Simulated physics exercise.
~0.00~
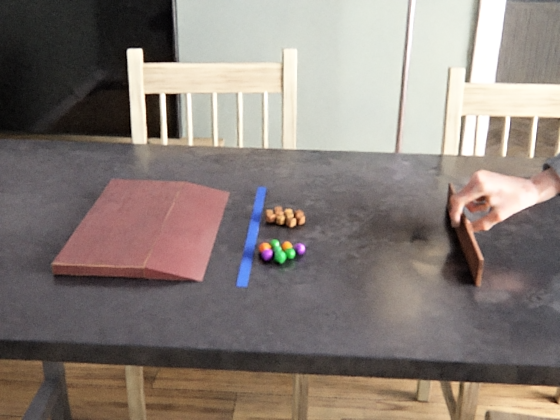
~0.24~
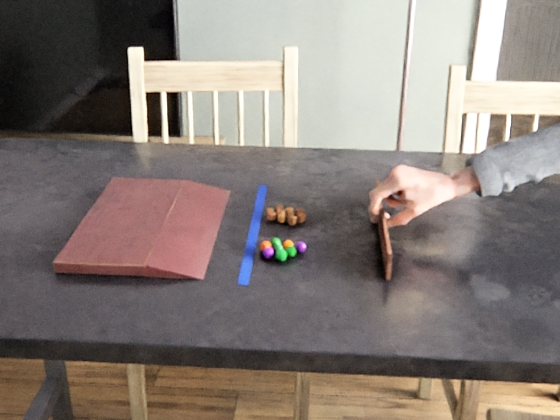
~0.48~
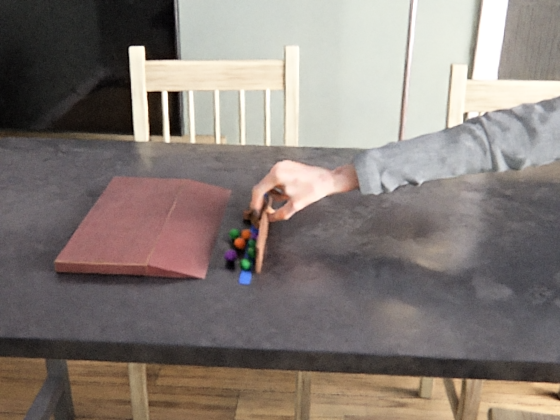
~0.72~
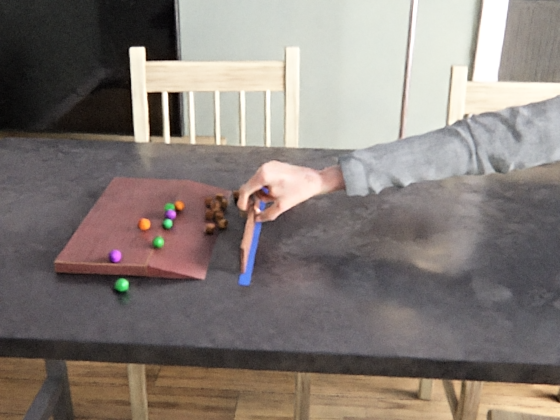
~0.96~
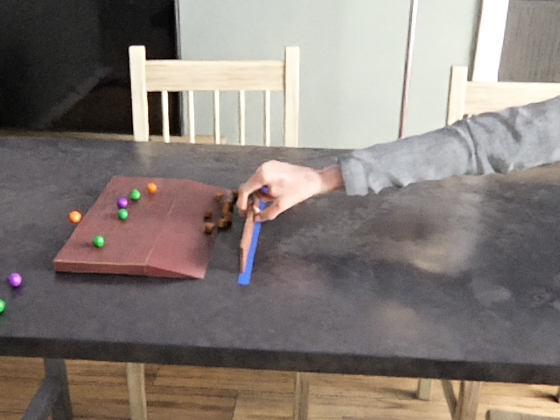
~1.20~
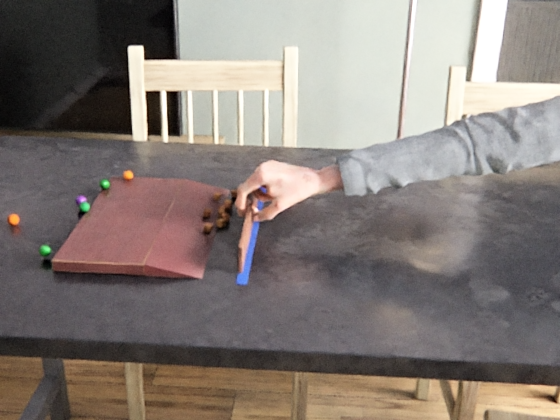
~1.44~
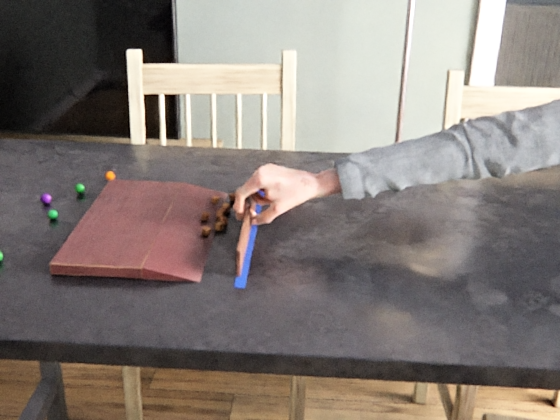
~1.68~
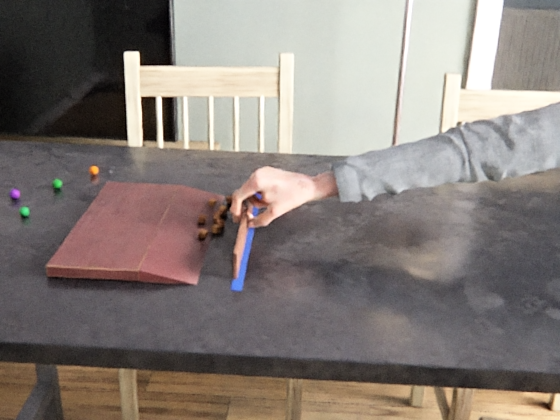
A hand in a grey sleeve slides an upright strip of wood leftward across a dark tabletop, seen from the front and slightly above, with pale wooden chairs behind. A reddish-brown ramp lies at left beside blue tape, with a brown cluster behind a nearer group of green, purple and orange balls. The strip sweeps both groups toward the ramp and stops at the tape. The colourful balls roll up and over the ramp, spreading onto the table beyond, and some leave view at left. The brown pieces stall around the ramp's lower edge, while the hand stays at the tape.
